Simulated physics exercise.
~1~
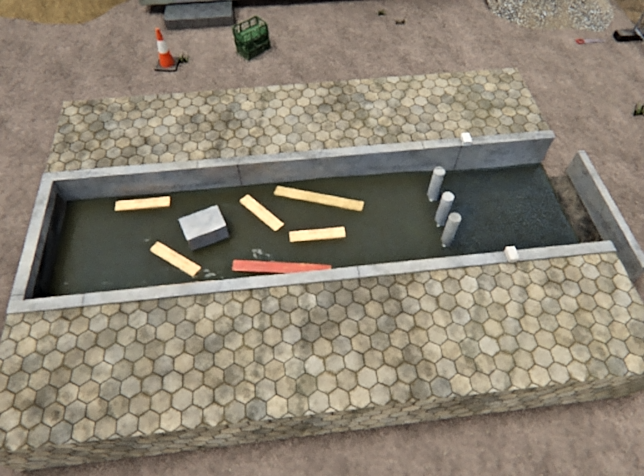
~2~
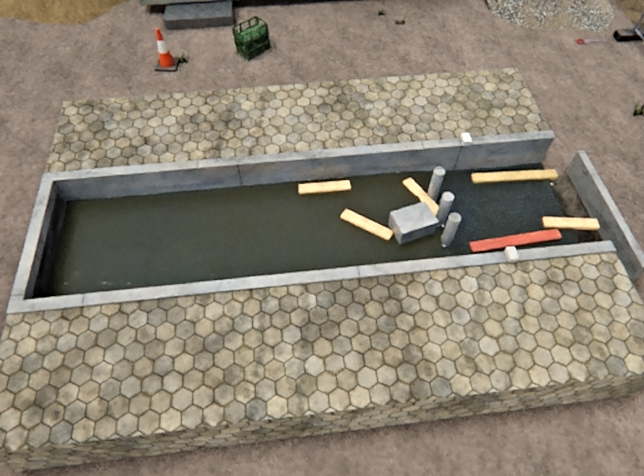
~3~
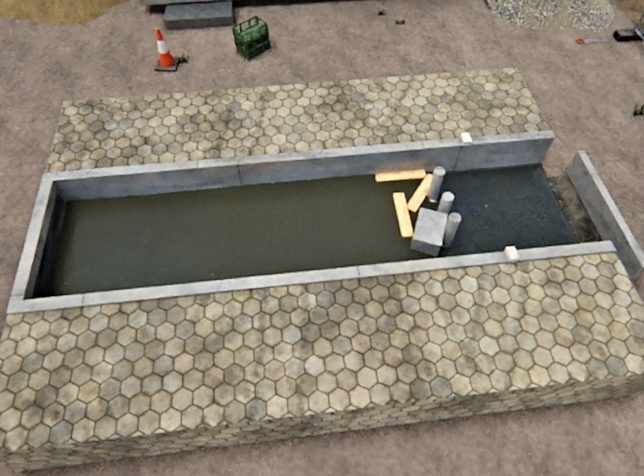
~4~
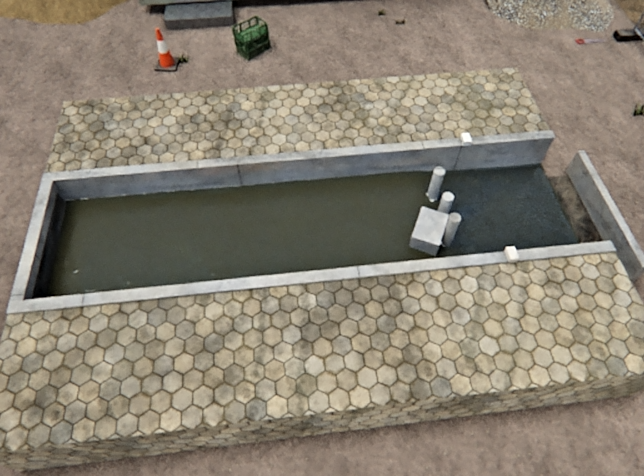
Several pale yellow planks, a red plank and a grey block float in a long, stone-walled channel of dark water, seen from above between banks of hexagonal paving. An orange and white cone and a green crate stand on the dirt beyond. Everything afloat drifts right toward three grey posts near the white marks on the banks. The red plank and some yellow ones pass the posts and leave, while the block and three yellow planks bunch up against them. Those planks then go too, leaving only the grey block resting against the posts at the end.
